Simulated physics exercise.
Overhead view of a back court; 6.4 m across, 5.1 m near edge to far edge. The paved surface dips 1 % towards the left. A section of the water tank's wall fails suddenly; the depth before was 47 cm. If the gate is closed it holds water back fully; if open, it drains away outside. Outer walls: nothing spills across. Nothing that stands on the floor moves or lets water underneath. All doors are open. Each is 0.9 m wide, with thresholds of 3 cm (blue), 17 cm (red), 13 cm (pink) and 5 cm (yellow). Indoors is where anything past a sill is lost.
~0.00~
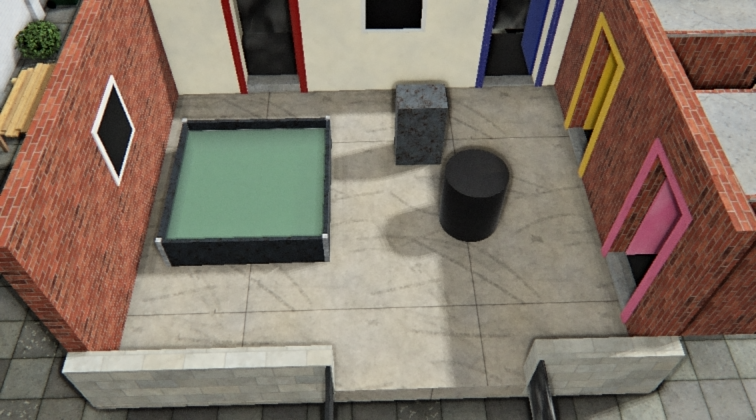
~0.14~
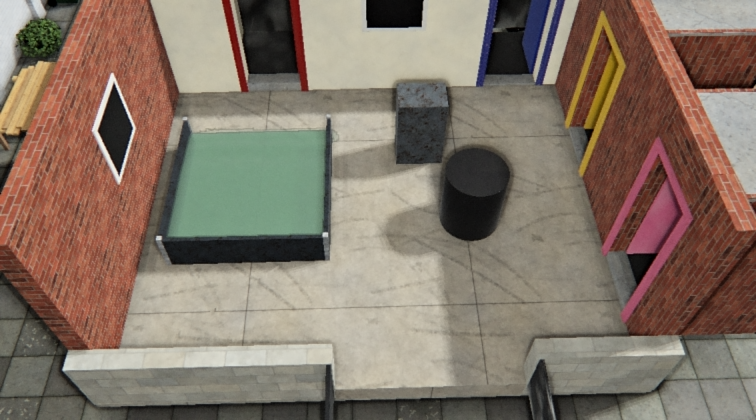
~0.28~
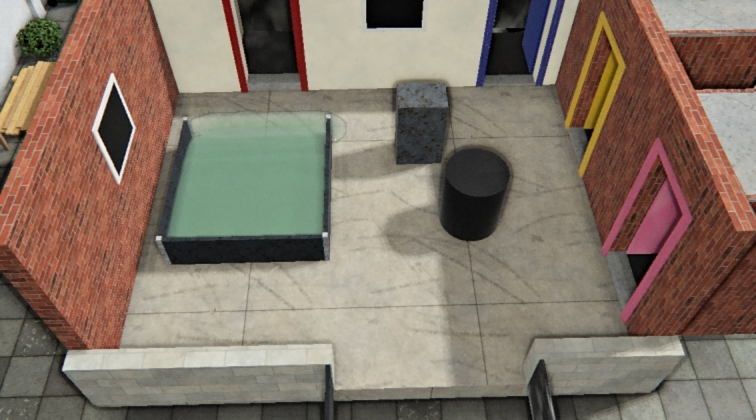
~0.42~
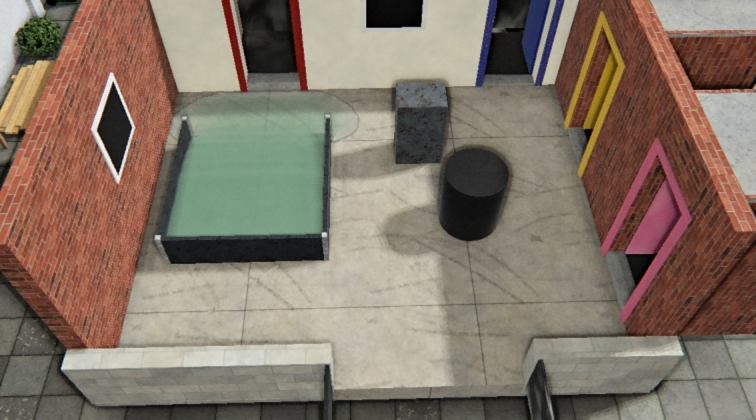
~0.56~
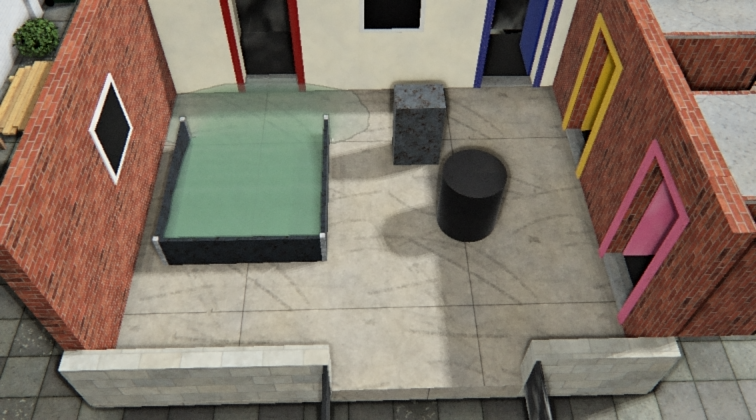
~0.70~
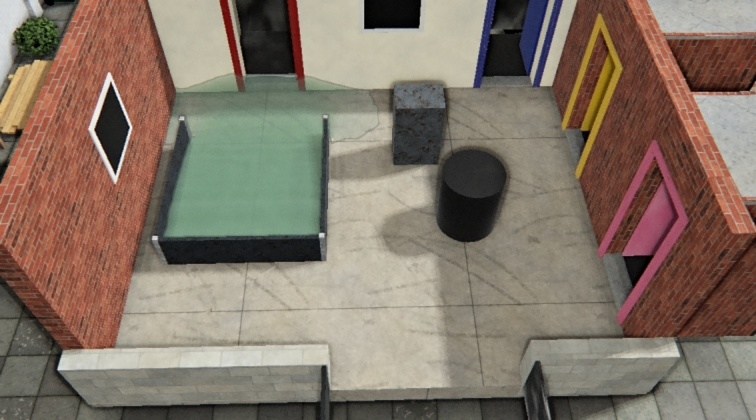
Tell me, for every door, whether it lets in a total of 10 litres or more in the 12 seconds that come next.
In the end at the blue door the inflow will be out of bounds. At the red door the inflow will be out of bounds. At the pink door the inflow will be within bounds. At the yellow door the inflow will be out of bounds.
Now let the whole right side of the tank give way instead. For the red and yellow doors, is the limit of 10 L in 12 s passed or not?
Red door doesn't reach it, yellow door surpasses it.
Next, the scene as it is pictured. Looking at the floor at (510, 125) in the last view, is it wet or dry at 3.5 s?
It is flooded.
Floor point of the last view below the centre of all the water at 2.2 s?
At roughly (263, 146).
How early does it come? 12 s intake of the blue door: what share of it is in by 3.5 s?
It comes to about 0 per cent.
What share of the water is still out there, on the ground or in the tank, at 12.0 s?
Some 78 in a hundred.
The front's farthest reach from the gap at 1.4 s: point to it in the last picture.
At about (432, 90).
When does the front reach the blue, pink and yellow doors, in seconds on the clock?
Blue: 2.0 s; pink: 4.5 s; yellow: 3.0 s.
After 1.4 s water covers 15 % of the floor and is deepest (40 cm) near (177, 94); blue door not reached, red door 35 cm at the sill, 52 L in, pink door not reached, yellow door not reached.
After 2.2 s water covers 25 % of the floor and is deepest (40 cm) near (177, 94); blue door 2 cm at the sill, 0 L in, red door 33 cm at the sill, 127 L in, pink door not reached, yellow door not reached.
After 3.5 s water covers 45 % of the floor and is deepest (30 cm) near (109, 377); blue door 4 cm at the sill, 0 L in, red door 21 cm at the sill, 189 L in, pink door not reached, yellow door 12 cm at the sill, 2 L in.
After 7.0 s water covers 85 % of the floor and is deepest (12 cm) near (246, 139); blue door 8 cm at the sill, 52 L in, red door 8 cm at the sill, 195 L in, pink door 2 cm at the sill, 0 L in, yellow door 7 cm at the sill, 61 L in.
After 12.0 s water covers 100 % of the floor and is deepest (10 cm) near (109, 377); blue door 5 cm at the sill, 83 L in, red door 7 cm at the sill, 195 L in, pink door 4 cm at the sill, 0 L in, yellow door 5 cm at the sill, 65 L in.
